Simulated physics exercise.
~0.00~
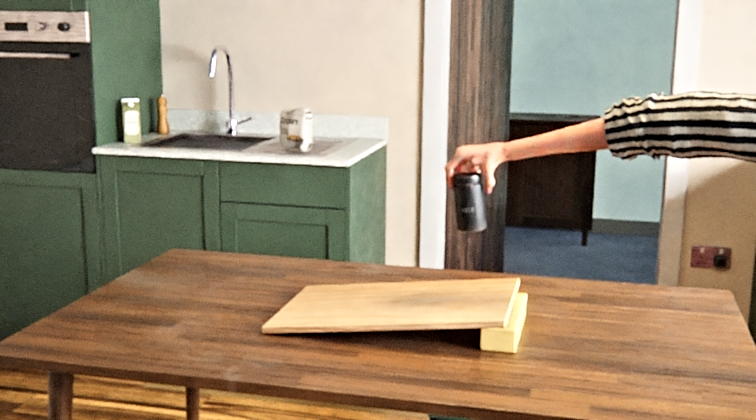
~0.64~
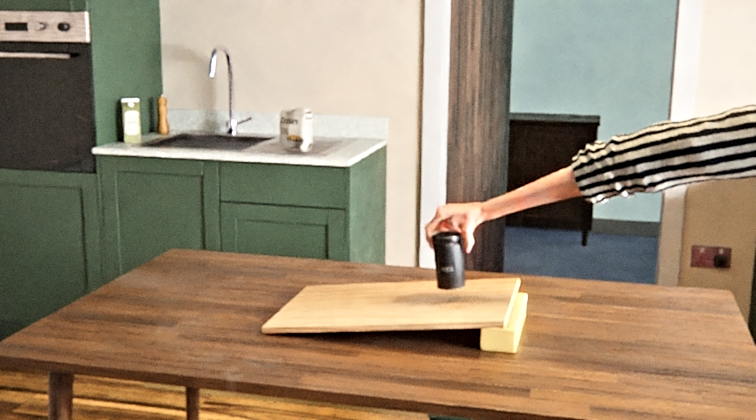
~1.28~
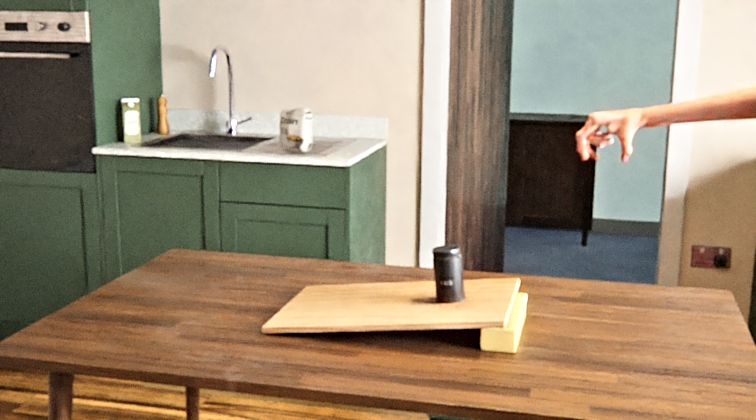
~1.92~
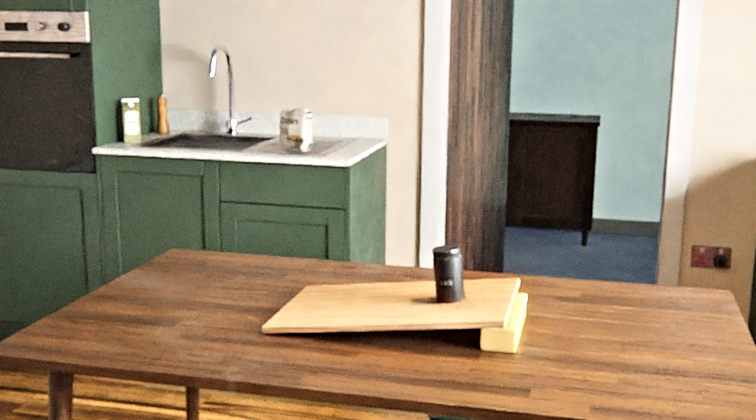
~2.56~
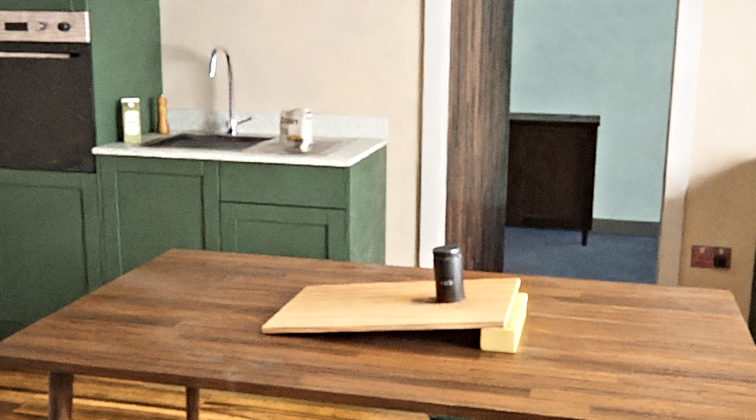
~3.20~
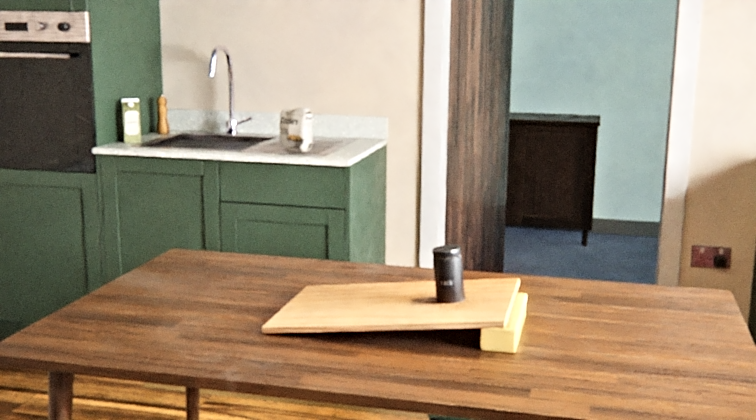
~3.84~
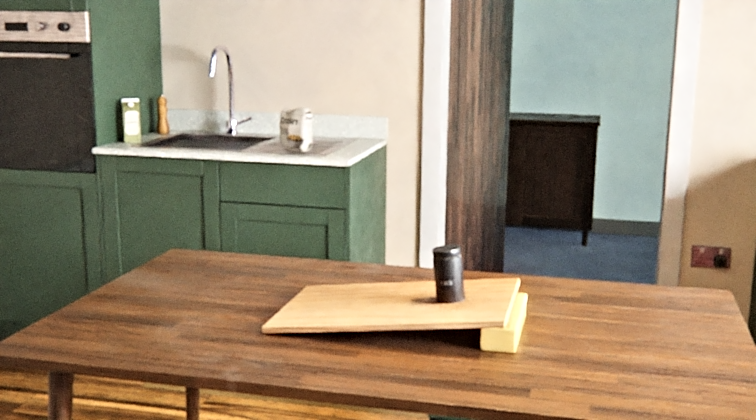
A small black jar was lowered by a hand onto the raised end of a wooden board propped on a yellow block, and after the hand let go and withdrew to the right, the jar stayed upright on the gentle slope without sliding.
